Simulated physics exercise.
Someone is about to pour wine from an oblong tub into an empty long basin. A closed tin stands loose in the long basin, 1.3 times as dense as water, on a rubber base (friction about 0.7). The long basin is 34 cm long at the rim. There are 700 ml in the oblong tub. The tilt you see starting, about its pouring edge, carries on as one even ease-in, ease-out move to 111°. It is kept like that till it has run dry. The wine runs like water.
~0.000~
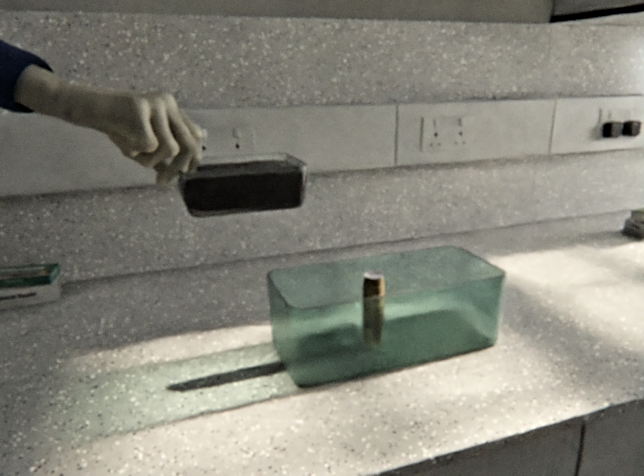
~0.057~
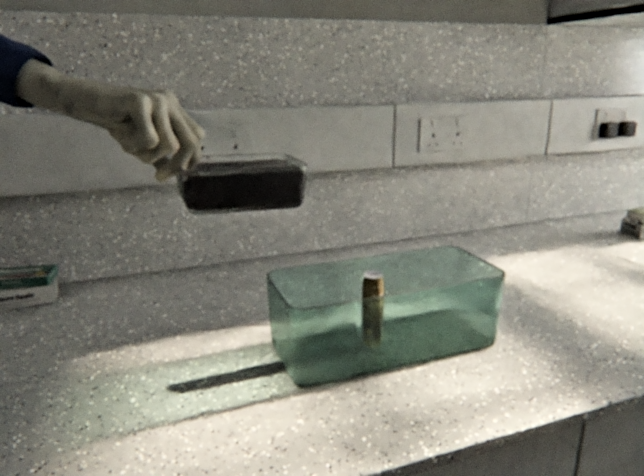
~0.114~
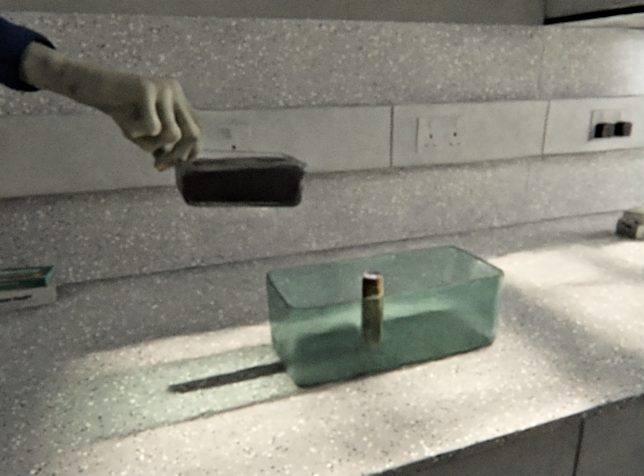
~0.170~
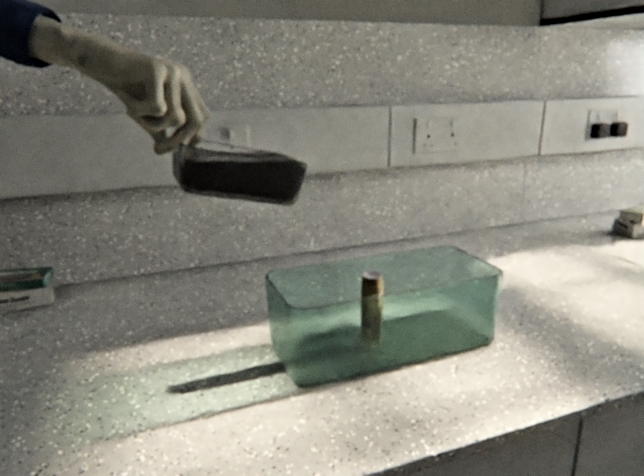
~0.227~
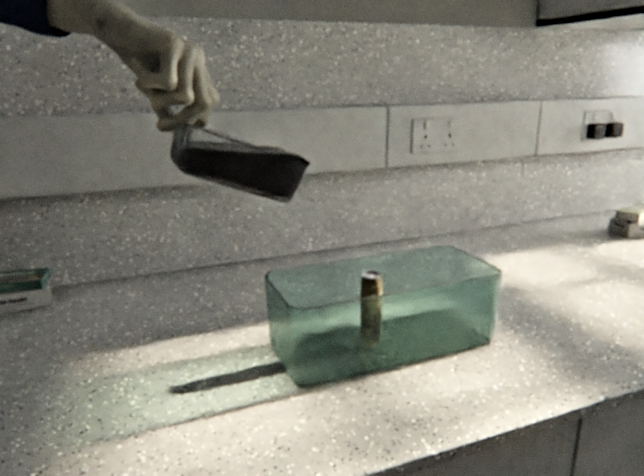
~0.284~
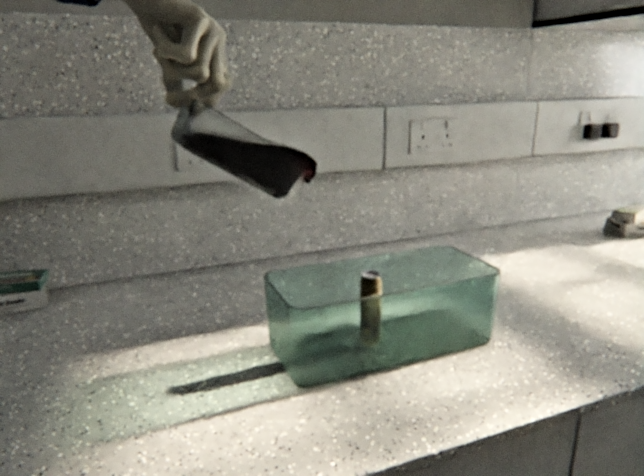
A hand held a small tub of dark liquid above a clear greenish basin with a little tin standing inside, then steadily tilted it down to the right until the liquid reached its lip.
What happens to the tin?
It stays up.
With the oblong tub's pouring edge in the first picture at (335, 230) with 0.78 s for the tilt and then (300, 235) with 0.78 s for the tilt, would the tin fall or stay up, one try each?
First it keeps standing; then it falls.
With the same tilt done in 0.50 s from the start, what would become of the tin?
The tin remains upright.
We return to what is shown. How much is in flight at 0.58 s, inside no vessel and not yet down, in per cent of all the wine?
Near 72 in a hundred.
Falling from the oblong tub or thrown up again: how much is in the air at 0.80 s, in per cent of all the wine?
Near 5 in a hundred.
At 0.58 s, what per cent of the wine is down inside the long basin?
About 20 per cent.
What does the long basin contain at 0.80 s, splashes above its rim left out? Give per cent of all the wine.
Some 86 per cent.
After 0.58 s the tilt is 94° and 7 per cent is still to pour; the tin stands where it began.
After 0.80 s the tilt is 111° and 0 per cent is still to pour; the tin stands where it began.
After 1.03 s the tilt is 111° and 0 per cent is still to pour; the tin stands where it began.
After 1.28 s the tilt is 111° and 0 per cent is still to pour; the tin stands where it began.
In the end the tin stands where it began.
